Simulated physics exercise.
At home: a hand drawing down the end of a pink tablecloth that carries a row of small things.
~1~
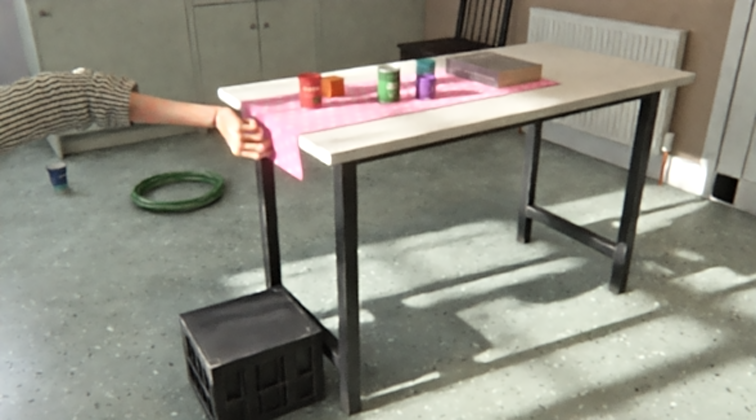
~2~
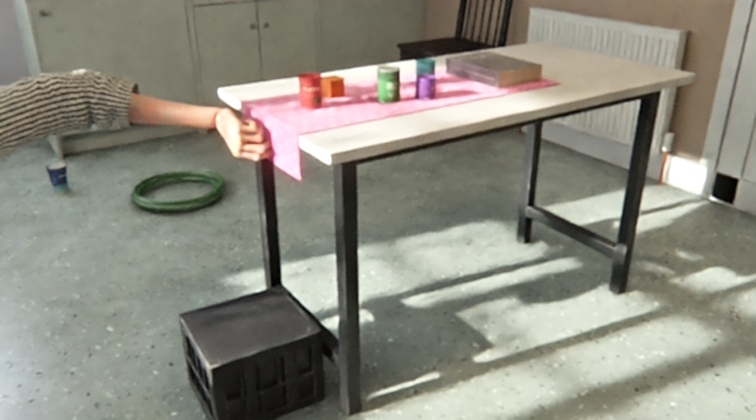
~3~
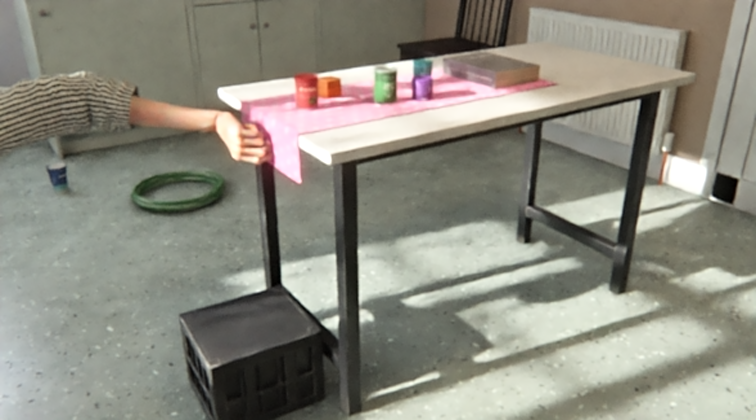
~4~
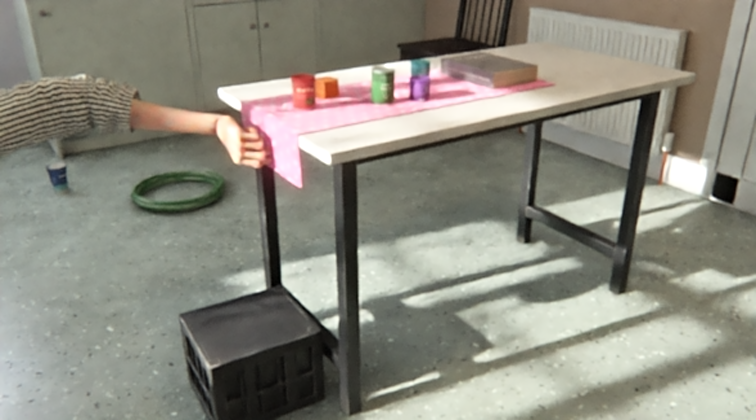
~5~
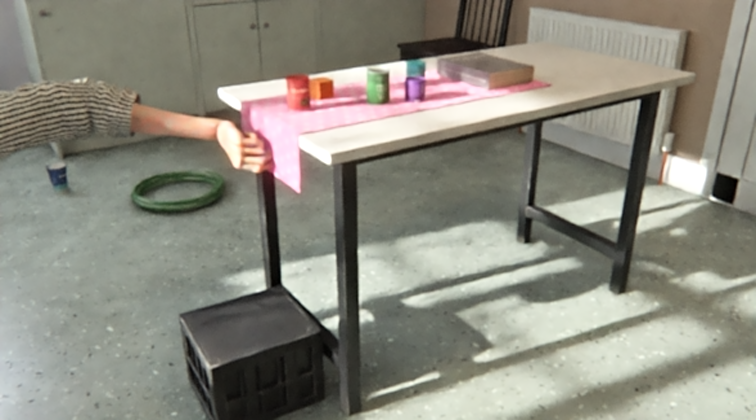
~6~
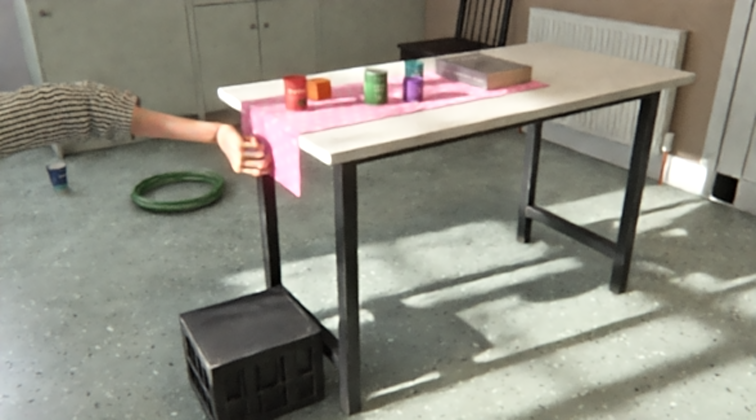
A hand at the left drew the end of a pink cloth slightly down over the table's edge, and the cans, pots and orange cube on it slid a little to the left along with it.
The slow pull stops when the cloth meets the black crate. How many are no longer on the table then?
Over the edge go four.
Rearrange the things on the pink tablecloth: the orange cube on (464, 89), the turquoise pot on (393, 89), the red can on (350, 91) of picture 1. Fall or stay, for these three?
The orange cube survives, the turquoise pot tumbles off, the red can comes down.
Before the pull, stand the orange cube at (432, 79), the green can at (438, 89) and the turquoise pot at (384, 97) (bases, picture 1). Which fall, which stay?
The orange cube keeps its place on top, the green can remains up, the turquoise pot comes down.
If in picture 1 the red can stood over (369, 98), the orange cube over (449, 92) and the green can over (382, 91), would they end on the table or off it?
The red can goes over; the orange cube holds on; the green can tumbles off.
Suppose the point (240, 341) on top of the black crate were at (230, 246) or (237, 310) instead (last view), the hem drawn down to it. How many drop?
The count: 1 and 3.
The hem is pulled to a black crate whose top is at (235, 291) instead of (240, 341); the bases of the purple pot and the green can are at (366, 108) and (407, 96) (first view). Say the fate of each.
The purple pot goes over, the green can holds on.
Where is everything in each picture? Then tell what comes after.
In the first frame, hem (301, 179); red can (310, 75); orange cube (332, 78); green can (389, 68); purple pot (426, 77); turquoise pot (426, 61); top of the crate (240, 341).
In the second frame, hem (301, 180); red can (310, 75).
In the third frame, hem (301, 184); orange cube (328, 78).
In the fourth frame, hem (301, 187); green can (383, 69); top of the crate (240, 341).
In the fifth frame, hem (300, 193); purple pot (415, 78).
In the sixth frame, hem (299, 197); red can (295, 78); orange cube (318, 80); green can (376, 70); purple pot (413, 79); turquoise pot (414, 63).
A little later, hem near (274, 254); red can and orange cube gone.
Next, hem near (276, 301); red can, orange cube and green can gone.
When it is over, hem on the crate; red can, orange cube, green can and purple pot gone. The table loses four.
